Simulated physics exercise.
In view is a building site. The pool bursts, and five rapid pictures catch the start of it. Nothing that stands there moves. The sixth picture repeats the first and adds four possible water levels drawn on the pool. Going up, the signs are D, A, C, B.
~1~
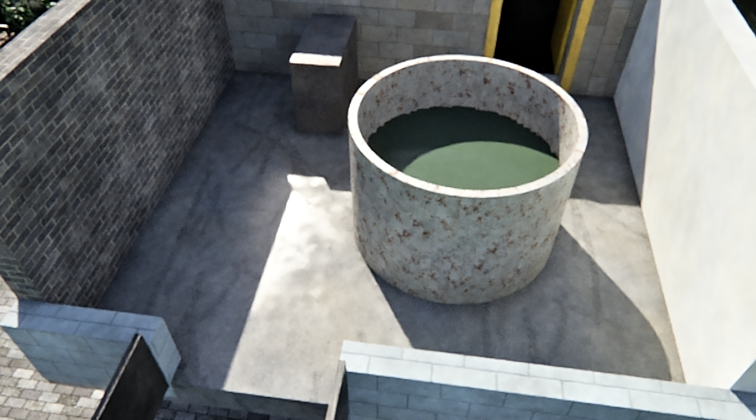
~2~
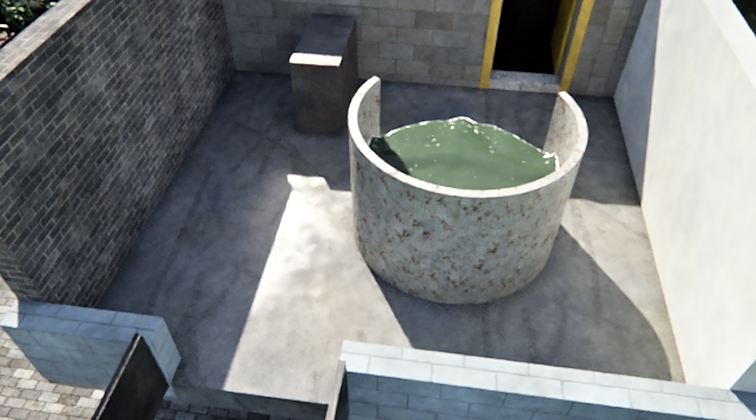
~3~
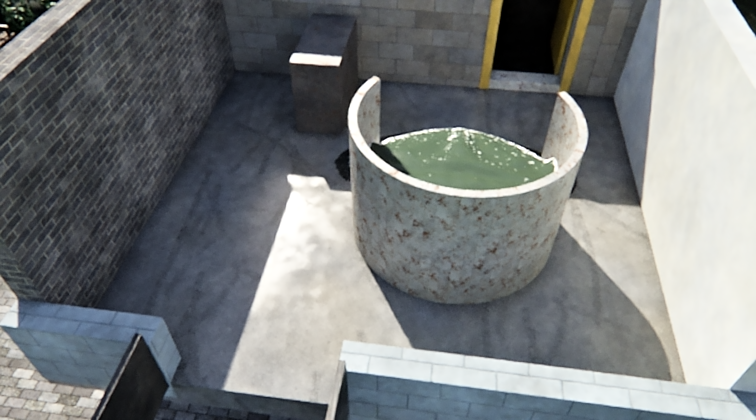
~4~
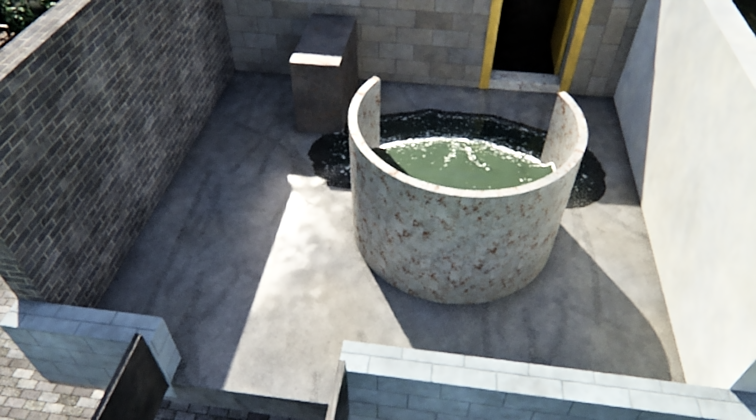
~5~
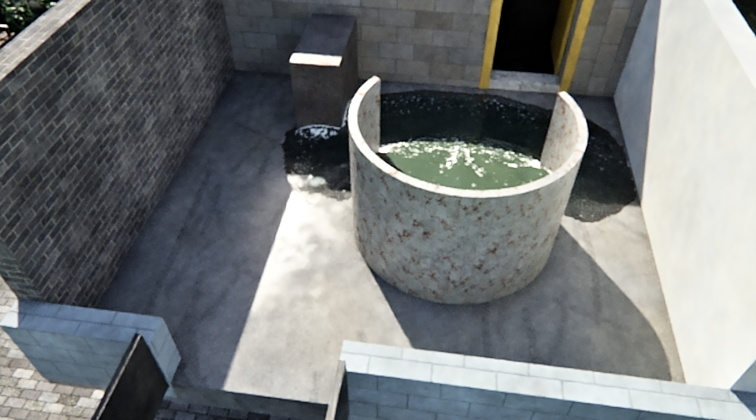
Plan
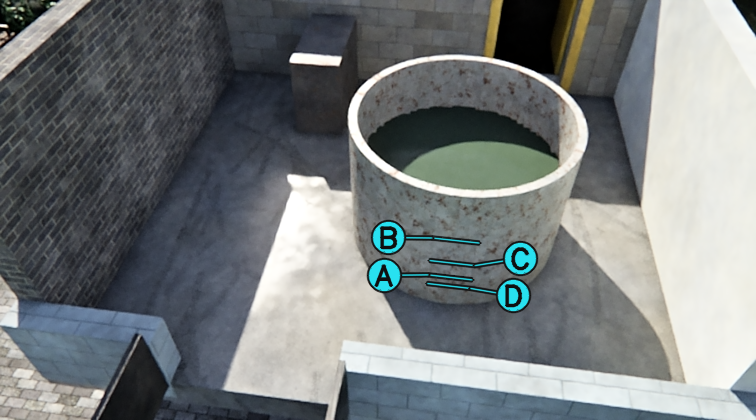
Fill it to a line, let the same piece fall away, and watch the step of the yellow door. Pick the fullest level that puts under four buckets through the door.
Line A just does it.
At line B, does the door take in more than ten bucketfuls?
Yes, it does.
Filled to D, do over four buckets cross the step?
No, that is safe.
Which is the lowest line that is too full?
Here it is line C.
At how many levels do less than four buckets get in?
Two of the four.
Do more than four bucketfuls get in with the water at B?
Yes, it does.
In cyan, A at (450, 277); B at (455, 240); C at (452, 263); D at (448, 285); from the bottom up D, A, C, B.
Choosing A, a bucket or two gets in.
Choosing B, dozens of bucketfuls pour in.
Choosing C, about 9 bucketfuls get in.
Choosing D, nothing gets over.
